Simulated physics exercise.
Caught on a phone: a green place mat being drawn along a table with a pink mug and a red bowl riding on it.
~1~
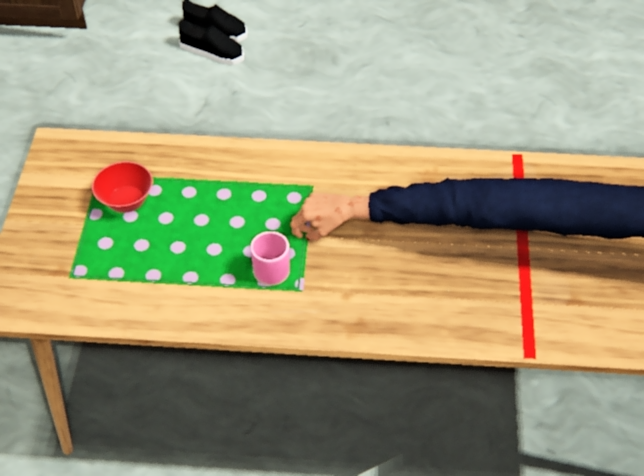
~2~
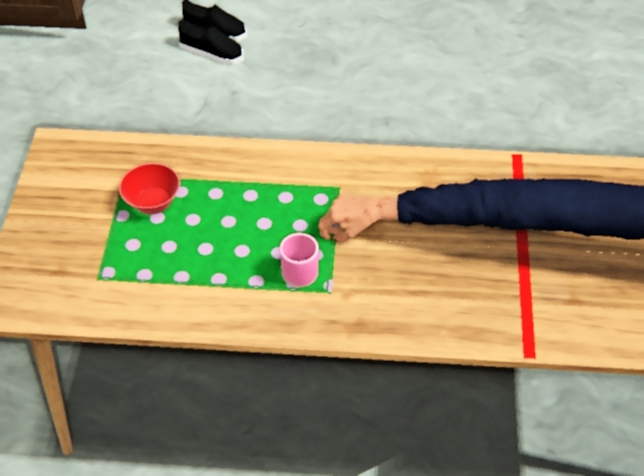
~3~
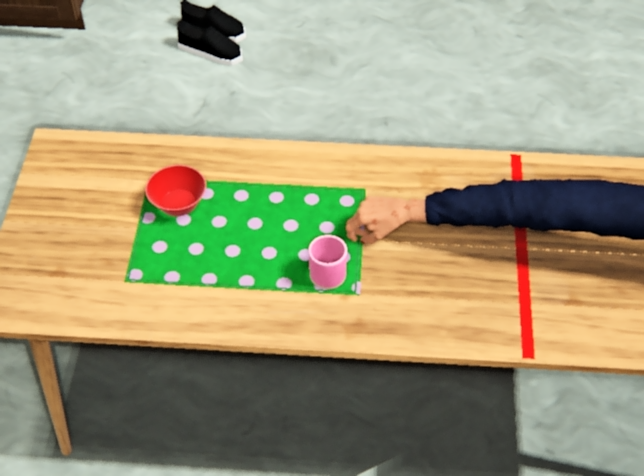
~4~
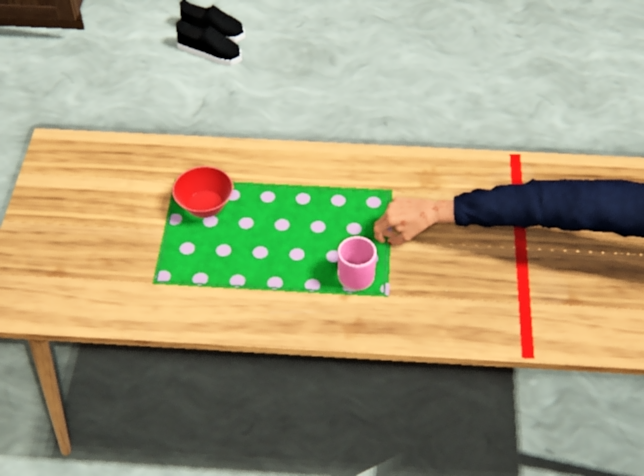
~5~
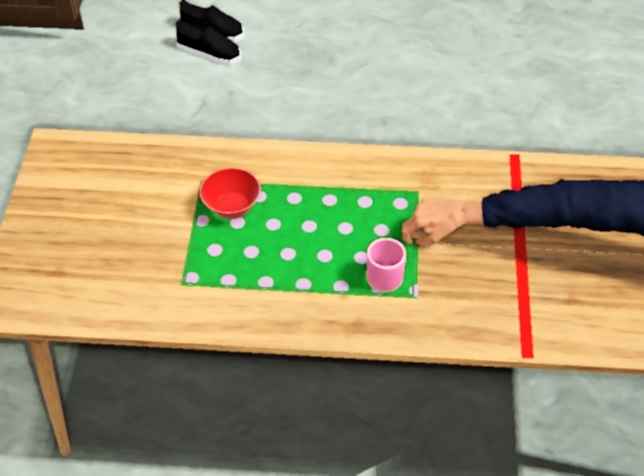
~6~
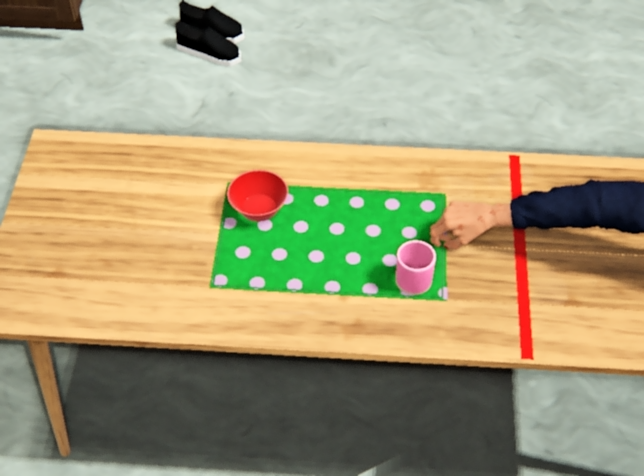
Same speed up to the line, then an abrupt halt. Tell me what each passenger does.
Outcome: The pink mug slides clear of the cloth; the red bowl keeps its seat.
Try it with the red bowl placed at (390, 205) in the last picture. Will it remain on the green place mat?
There it shoots past the hem.
Then, 0.09 s past the final frame, hem short of the tape; pink mug on the cloth near (469, 271); red bowl on the cloth near (308, 203).
Then, 0.20 s past the final frame, hem at the tape; pink mug ahead of the hem near (527, 275); red bowl on the cloth near (363, 206).
When it is over, hem at the tape; pink mug ahead of the hem near (586, 279); red bowl on the cloth near (408, 208). The pink mug leaves the cloth and the red bowl stays on the cloth.
